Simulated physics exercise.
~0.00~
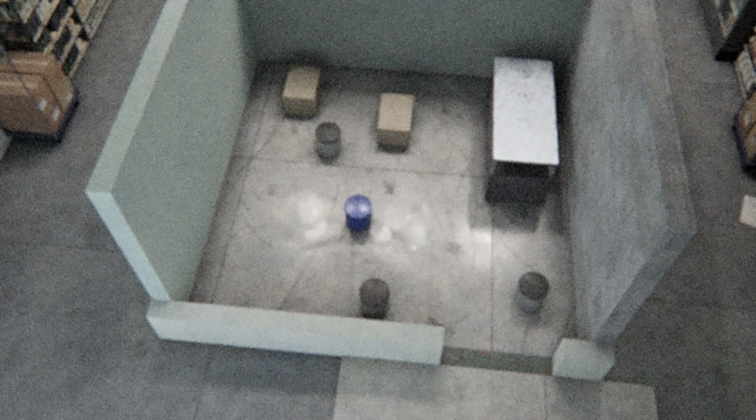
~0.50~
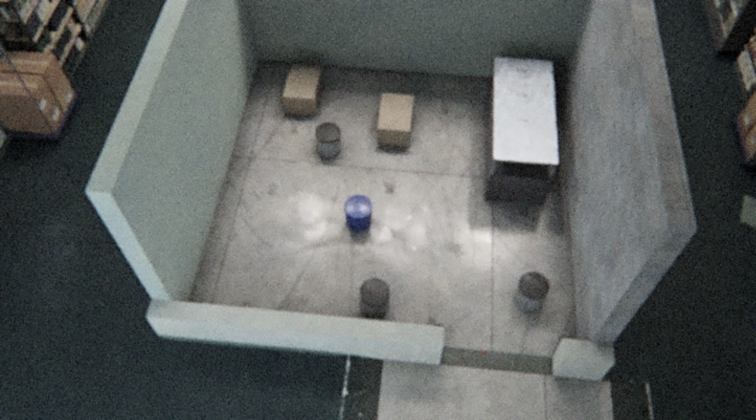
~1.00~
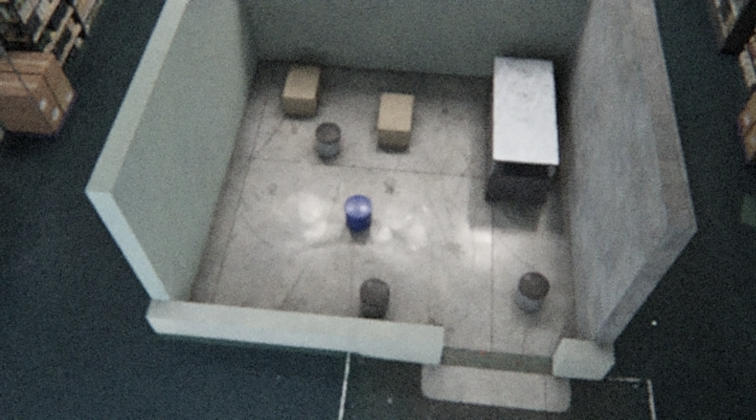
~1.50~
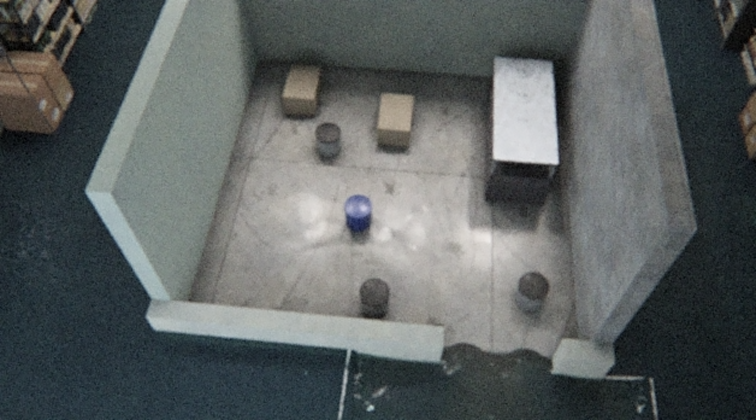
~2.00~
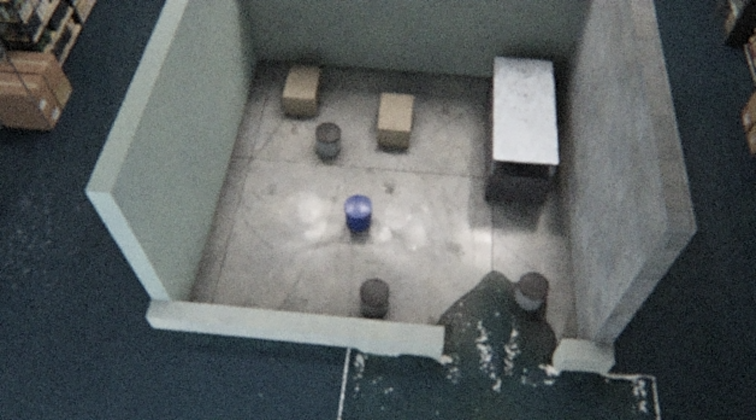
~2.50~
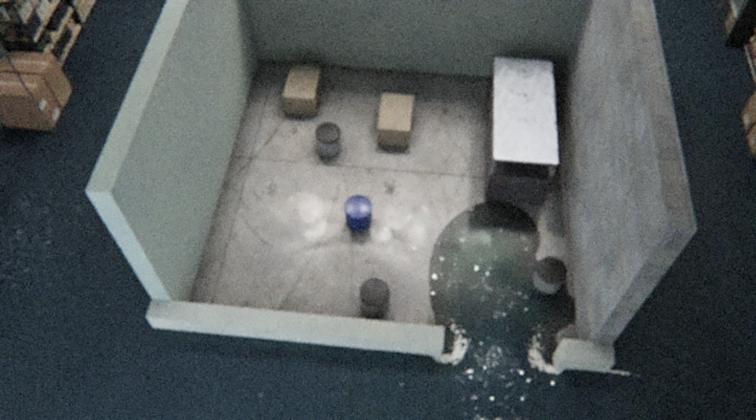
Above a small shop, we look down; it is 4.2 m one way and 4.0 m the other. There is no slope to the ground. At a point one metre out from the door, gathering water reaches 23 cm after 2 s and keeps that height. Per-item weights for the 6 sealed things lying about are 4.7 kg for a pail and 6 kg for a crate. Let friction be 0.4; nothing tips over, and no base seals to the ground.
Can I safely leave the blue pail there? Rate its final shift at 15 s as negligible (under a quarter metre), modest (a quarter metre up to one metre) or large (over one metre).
Modest.
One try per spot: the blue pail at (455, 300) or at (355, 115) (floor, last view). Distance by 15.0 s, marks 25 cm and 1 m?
At the first spot it winds up well off, and at the second it winds up well off.
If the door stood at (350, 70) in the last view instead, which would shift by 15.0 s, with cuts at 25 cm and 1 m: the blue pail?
Then the blue pail ends far away.
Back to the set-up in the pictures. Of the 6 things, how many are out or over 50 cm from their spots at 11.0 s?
I make it 6.
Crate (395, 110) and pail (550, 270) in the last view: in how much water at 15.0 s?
First about 13 cm, second about 21 cm.
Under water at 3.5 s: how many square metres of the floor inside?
At that time the wet patch spans about 6.5 m2.
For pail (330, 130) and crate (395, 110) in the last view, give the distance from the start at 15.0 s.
In turn: 140 cm, 250 cm.
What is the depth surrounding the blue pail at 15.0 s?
8 cm, roughly.
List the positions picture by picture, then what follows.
The first frame shows the blue pail at (358, 206), on the bottom; 0.0 m2 under water; 0 of 6 have shifted.
The second frame shows the blue pail at (358, 206) rests on the ground; water covers 0.0 m2; 0 of 6 have shifted.
The third frame shows the blue pail at (358, 206), on the bottom; water covers 0.0 m2; 0 of 6 have shifted.
The fourth frame shows the blue pail at (358, 206) rests on the ground; 0.0 m2 under water; 0 of 6 have shifted.
The fifth frame shows the blue pail at (358, 206) rests on the ground; 0.7 m2 under water; 0 of 6 have shifted.
The sixth frame shows the blue pail at (358, 206) rests on the ground; 2.0 m2 under water; 1 of 6 have shifted.
After 3.5 s the blue pail is near (358, 206), 0.0 m from its start, aground; 1 afloat.
After 6.8 s the blue pail is near (326, 202), 0.4 m from its start, aground; 4 afloat.
After 11.0 s the blue pail is near (291, 207), 0.8 m from its start, afloat; 6 afloat.
After 15.0 s the blue pail is near (315, 196), 0.5 m from its start, afloat; 6 afloat.
